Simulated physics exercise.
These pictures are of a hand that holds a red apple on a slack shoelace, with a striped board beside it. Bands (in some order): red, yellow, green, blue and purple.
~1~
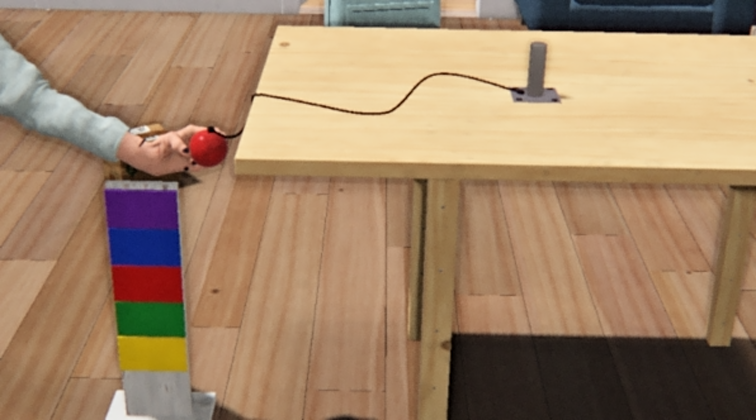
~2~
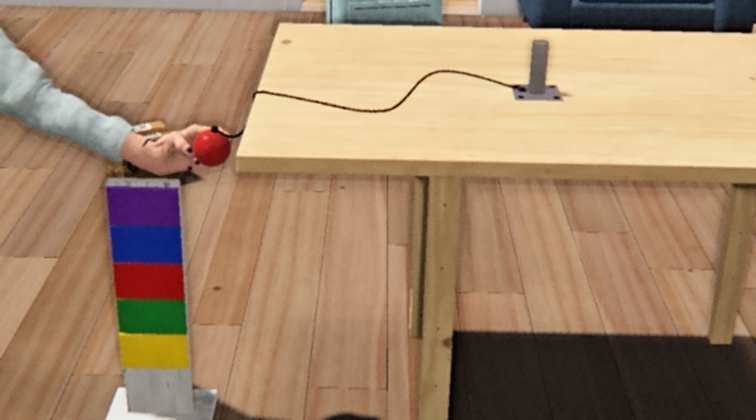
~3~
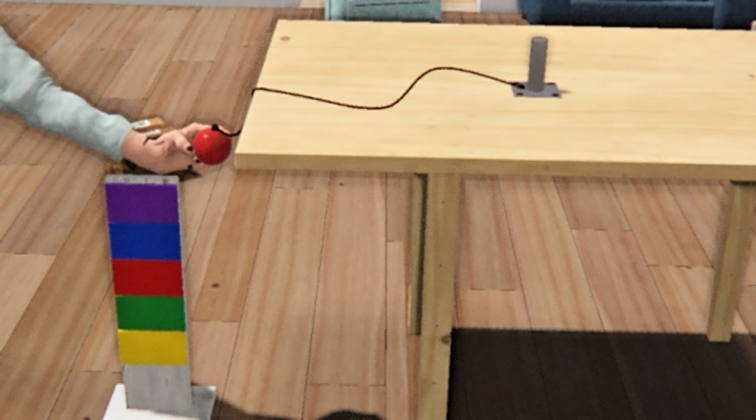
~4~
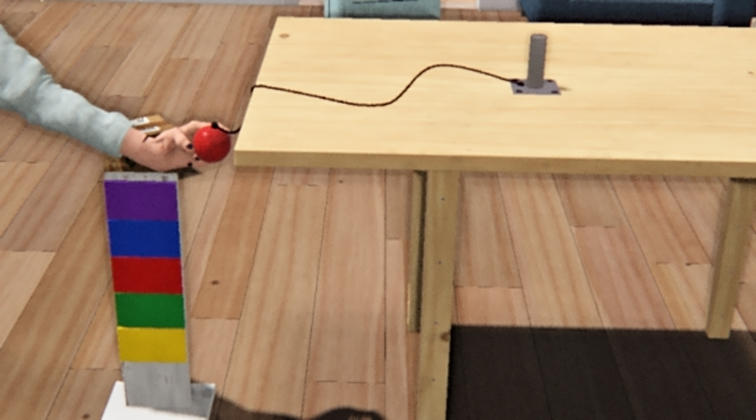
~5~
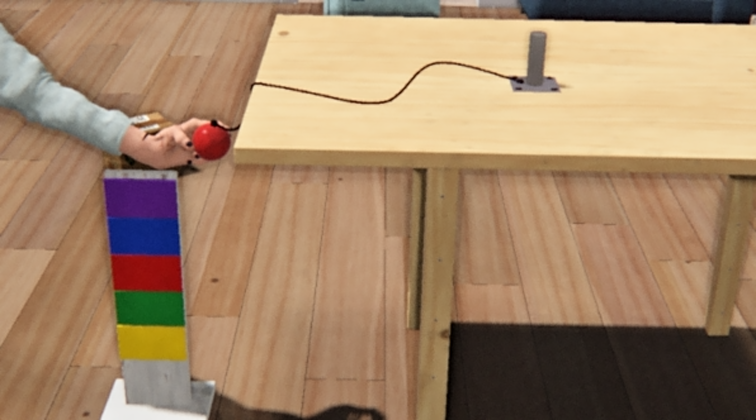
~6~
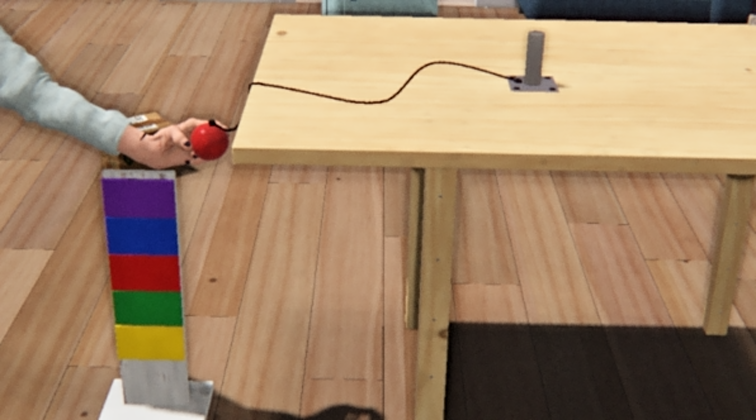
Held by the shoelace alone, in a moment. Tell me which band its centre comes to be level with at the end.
Its centre comes to be level with the red band.
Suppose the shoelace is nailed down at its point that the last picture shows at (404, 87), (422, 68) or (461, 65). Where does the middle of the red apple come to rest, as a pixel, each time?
Results: (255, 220); (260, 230); (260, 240).
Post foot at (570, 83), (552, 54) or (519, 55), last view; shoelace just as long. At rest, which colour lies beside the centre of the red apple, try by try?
Blue; blue; red.
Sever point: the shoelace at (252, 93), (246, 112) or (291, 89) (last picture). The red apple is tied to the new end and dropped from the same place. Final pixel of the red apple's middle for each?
Case by case: (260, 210), (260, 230) and (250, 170).
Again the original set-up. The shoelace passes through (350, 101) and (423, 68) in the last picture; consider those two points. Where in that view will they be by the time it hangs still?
To (254, 87) for the first and to (394, 79) for the second.
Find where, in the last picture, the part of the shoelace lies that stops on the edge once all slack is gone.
Look close to (356, 102) - that's the one.
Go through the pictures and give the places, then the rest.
Red apple (209, 149); purple (141, 210); blue (144, 249); red (147, 285); green (150, 321); yellow (153, 355), in the first picture.
Red apple (212, 148); shoelace through (490, 80) (427, 76) (403, 100) (341, 108) (264, 93), in the second picture.
Red apple (212, 147), in the third picture.
Red apple (212, 144); shoelace through (488, 74) (425, 70) (402, 94) (339, 102) (262, 87), in the fourth picture.
Red apple (212, 142), in the fifth picture.
Red apple (210, 142); shoelace through (486, 71) (423, 68) (399, 92) (337, 99) (259, 85), in the sixth picture.
A little later, apple near (216, 246); level with blue.
Next, apple near (283, 265); level with red.
Later still, apple near (247, 269); level with red.
When it is over, apple near (258, 270); level with red. Its middle rests at the red band.
